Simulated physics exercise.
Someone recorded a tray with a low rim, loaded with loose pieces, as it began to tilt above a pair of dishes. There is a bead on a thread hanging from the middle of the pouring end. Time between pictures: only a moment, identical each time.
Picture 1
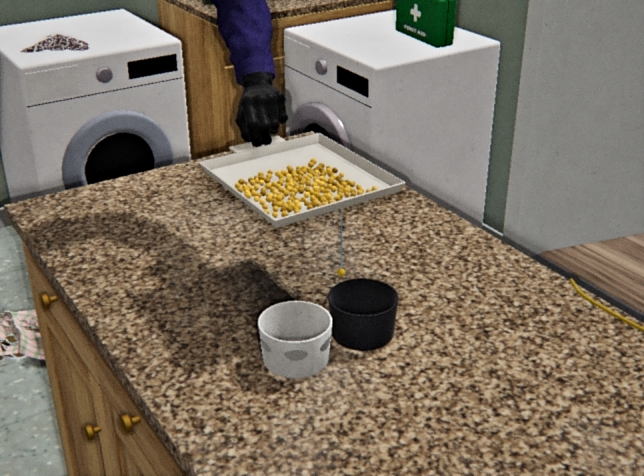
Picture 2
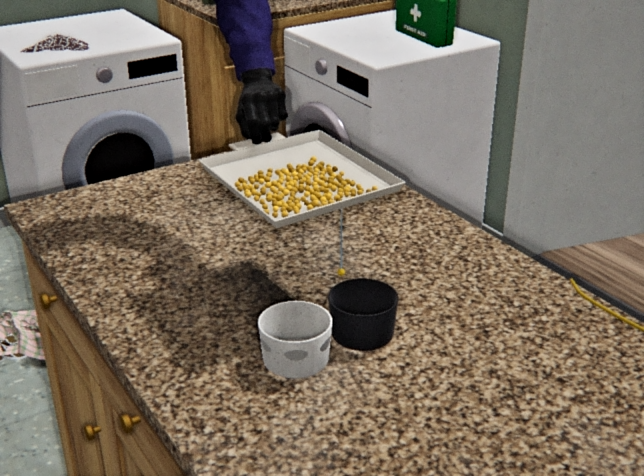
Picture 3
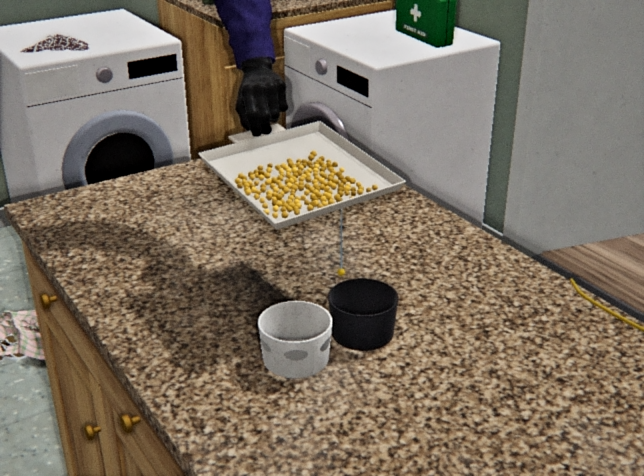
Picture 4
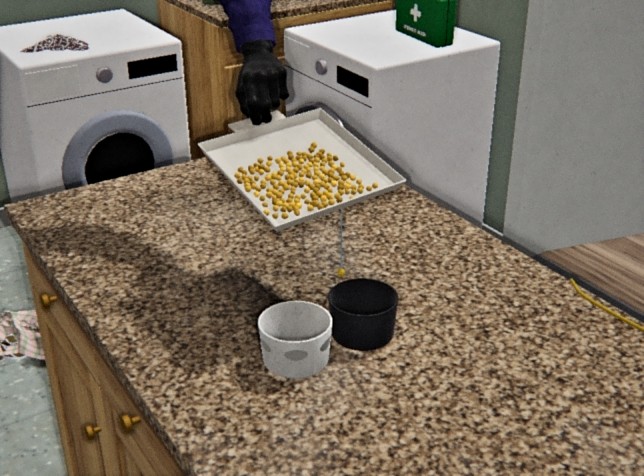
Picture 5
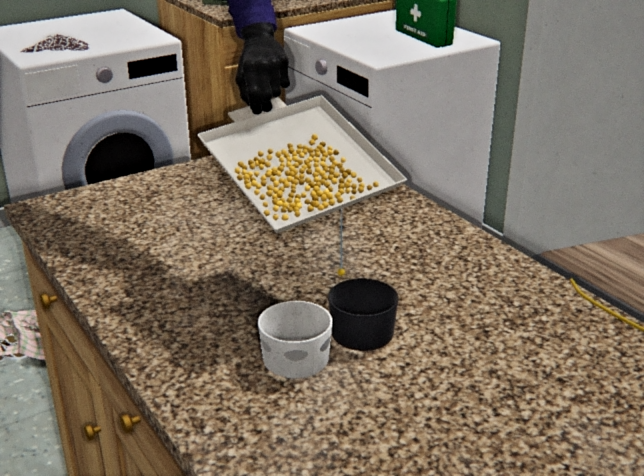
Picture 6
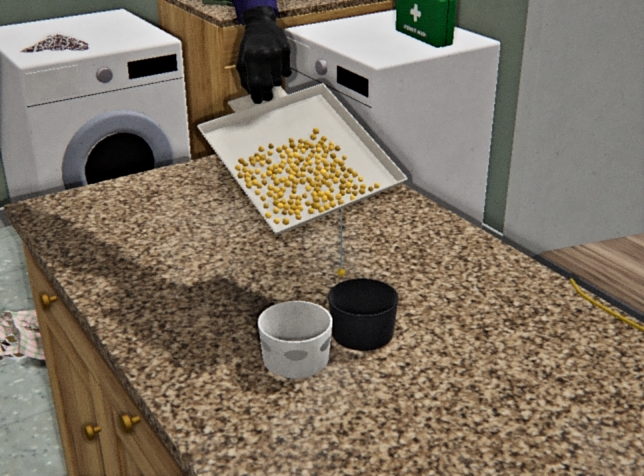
Laundry room counter, a black-gloved hand tilting a white tray of small yellow balls above one white and one black dish.
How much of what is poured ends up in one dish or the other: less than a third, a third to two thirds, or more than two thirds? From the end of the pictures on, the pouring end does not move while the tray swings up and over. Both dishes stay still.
More than two thirds.
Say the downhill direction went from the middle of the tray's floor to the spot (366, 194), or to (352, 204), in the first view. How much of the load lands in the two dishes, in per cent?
10 % and 50 %.
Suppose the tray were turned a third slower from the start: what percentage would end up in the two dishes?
It would come out near 90 per cent.
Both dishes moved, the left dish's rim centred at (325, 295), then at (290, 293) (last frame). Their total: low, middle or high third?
Between a third and two thirds, then in the middle band.
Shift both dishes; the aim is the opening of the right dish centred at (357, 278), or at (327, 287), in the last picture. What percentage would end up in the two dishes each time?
Trial 1 near 70 percent, trial 2 near 60 percent.
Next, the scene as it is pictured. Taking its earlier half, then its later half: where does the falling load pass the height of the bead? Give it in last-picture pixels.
The first part passes (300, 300); everything after passes (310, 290).
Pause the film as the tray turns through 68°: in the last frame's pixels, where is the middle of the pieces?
Somewhere around pixel (307, 201) in the last picture.
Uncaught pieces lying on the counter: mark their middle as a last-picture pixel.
Near (296, 330).
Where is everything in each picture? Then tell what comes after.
The first picture shows corners of the pouring end (277, 217) and (399, 182), level; middle of the load (302, 187), puffed corn balls; left dish (315, 355); right dish (383, 328); bead on its thread (341, 272).
The second picture shows corners of the pouring end (277, 218) and (399, 181), level; middle of the load (302, 186).
The third picture shows corners of the pouring end (277, 220) and (399, 180), tipped barely, lowest at the left corner; middle of the load (302, 184).
The fourth picture shows corners of the pouring end (277, 222) and (400, 179), tipped a little, lowest at the left corner; middle of the load (302, 180).
The fifth picture shows corners of the pouring end (277, 225) and (400, 178), tipped clearly, lowest at the left corner; middle of the load (302, 176).
The sixth picture shows corners of the pouring end (277, 227) and (401, 177), tipped clearly, lowest at the left corner; middle of the load (303, 175), roughly a quarter on the move; left dish (315, 355); right dish (383, 328).
Just after the last frame, tray tipped steeply; almost all on the tray; about a tenth in the air.
A moment on, tray tipped past a quarter turn; roughly half in the left dish; roughly a quarter in the right dish; about a tenth outside both; about a tenth in the air.
Further on, tray tipped past a quarter turn; roughly half in the left dish; roughly a quarter in the right dish; roughly a quarter outside both.
When it is over, tray tipped past a quarter turn; roughly half in the left dish; roughly a quarter in the right dish; roughly a quarter outside both.
